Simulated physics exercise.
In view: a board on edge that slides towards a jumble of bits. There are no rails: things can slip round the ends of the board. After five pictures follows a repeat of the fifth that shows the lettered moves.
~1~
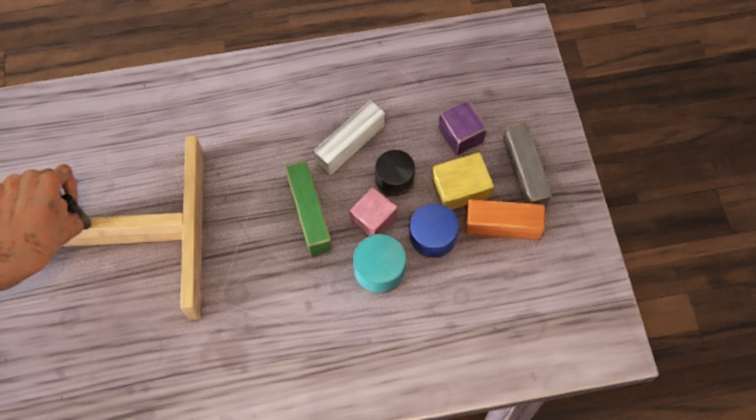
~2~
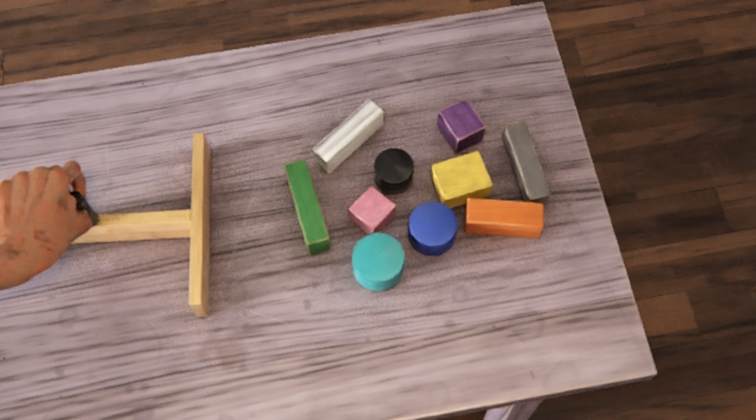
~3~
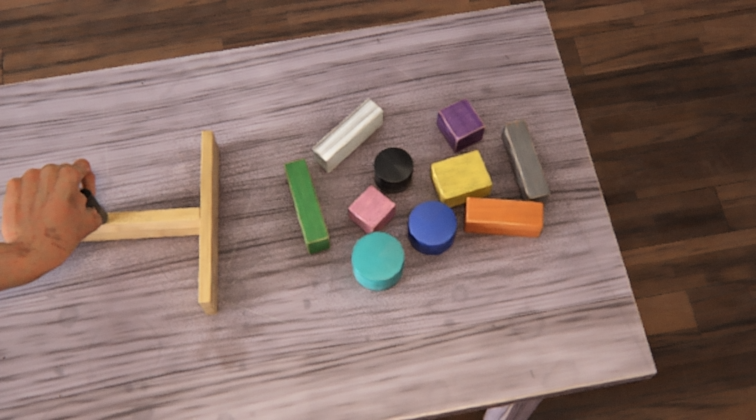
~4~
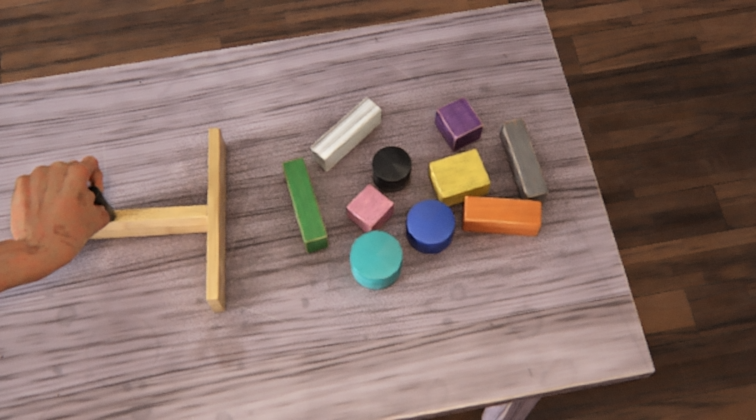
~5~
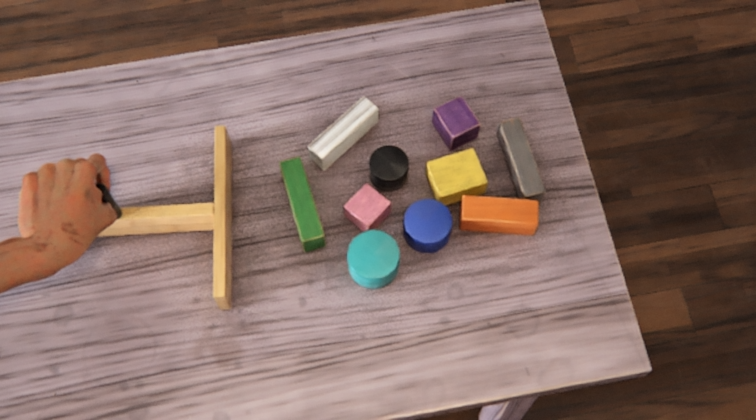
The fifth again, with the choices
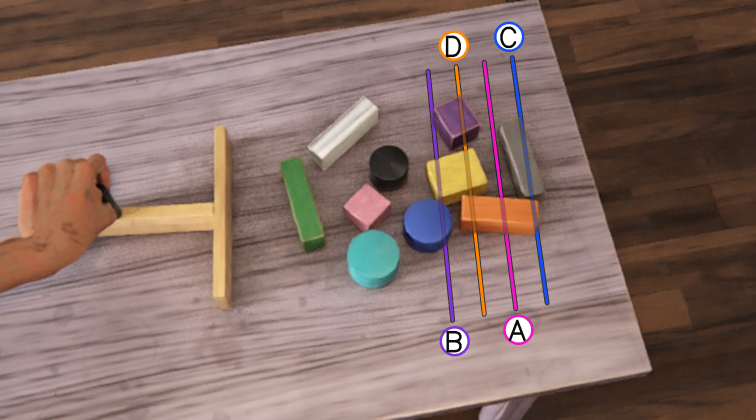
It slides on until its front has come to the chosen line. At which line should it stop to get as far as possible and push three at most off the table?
The farthest such stop is C.
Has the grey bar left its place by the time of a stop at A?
Yes.
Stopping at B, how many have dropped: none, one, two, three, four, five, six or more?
The count is none.
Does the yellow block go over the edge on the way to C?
Yes.
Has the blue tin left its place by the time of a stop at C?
By then, yes.
On the marked copy, A at (499, 178); B at (440, 188); C at (529, 173); D at (469, 183).
Following C. Soon after the start, board (332, 189); white stick (363, 121); pink block (387, 208).
Later, board (444, 170); orange stick (572, 202); grey bar (553, 150).
In the end, board (529, 156); grey bar over the edge; yellow block over the edge; three fallen.
As for the rest, A is within the limit but short; B is within the limit but short; D is within the limit but short.
